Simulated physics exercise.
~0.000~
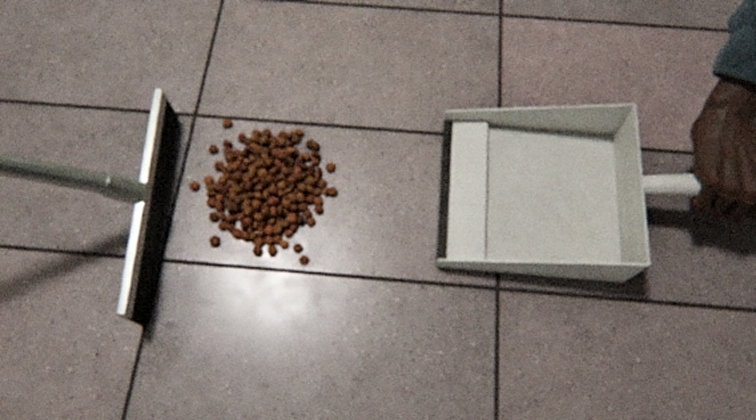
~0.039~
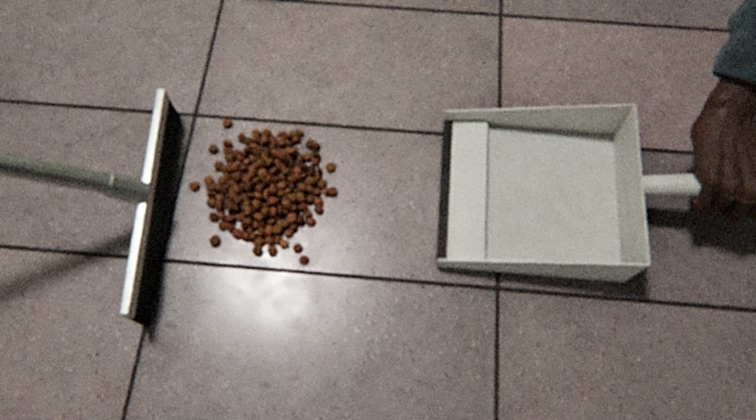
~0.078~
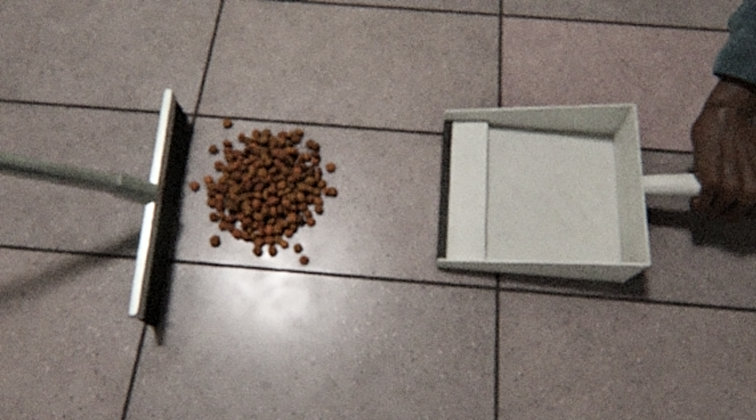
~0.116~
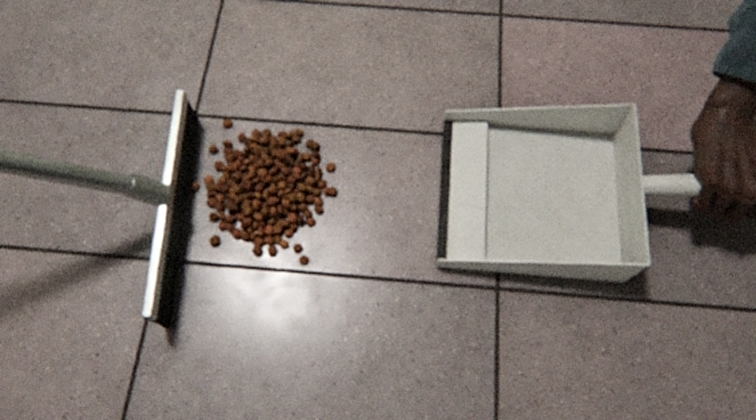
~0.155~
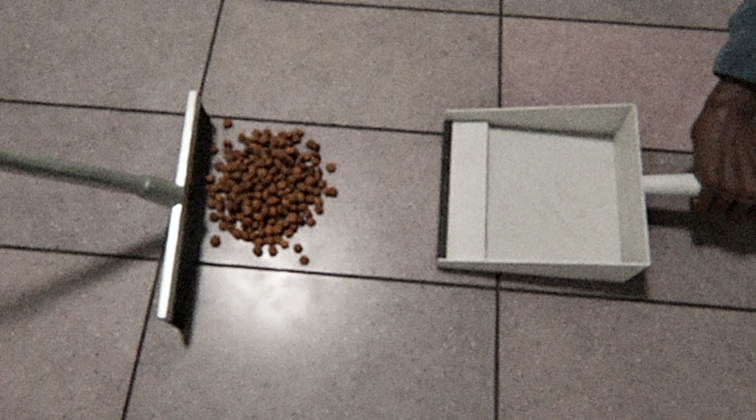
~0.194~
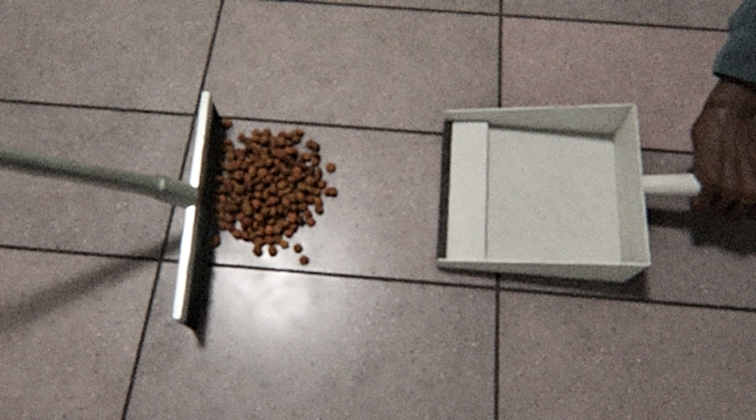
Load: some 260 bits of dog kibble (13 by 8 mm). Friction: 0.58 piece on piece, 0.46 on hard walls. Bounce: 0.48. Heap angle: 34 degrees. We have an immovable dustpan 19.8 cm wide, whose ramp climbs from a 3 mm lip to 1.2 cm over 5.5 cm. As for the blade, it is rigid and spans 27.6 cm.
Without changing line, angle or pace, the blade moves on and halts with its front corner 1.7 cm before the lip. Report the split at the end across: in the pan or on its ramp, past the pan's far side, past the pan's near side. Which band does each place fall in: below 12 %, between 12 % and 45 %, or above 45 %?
Result: Pan: A fair amount; far side: A small amount; near side: A small amount.
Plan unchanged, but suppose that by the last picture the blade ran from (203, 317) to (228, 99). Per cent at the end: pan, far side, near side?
Pan 40; far 10; near 10.
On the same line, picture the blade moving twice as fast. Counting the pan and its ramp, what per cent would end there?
Share: Close to 45 %.
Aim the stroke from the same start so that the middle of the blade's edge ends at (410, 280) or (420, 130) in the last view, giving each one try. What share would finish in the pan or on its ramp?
About 20 % and 35 %.
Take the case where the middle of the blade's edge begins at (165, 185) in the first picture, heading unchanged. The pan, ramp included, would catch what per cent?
About 40 per cent.
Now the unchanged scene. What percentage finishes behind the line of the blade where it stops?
I'd put it near 10 in a hundred.
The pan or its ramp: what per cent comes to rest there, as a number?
Near 35 in every hundred.
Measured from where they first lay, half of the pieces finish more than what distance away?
Median: Approx. 22 cm.
After 0.50 s, middle of the blade 16 cm from the lip; 0 % over the lip, far side 0 %, near side 5 %.
After 0.70 s, middle of the blade 8 cm from the lip; 0 % over the lip, far side 0 %, near side 5 %.
After 1.02 s, middle of the blade 3 cm from the lip; 35 % over the lip, far side 5 %, near side 5 %.
In the end, at 1.4 s, pan 35 %, far side 5 %, near side 5 %, in front of the lip or behind the blade 55 %.
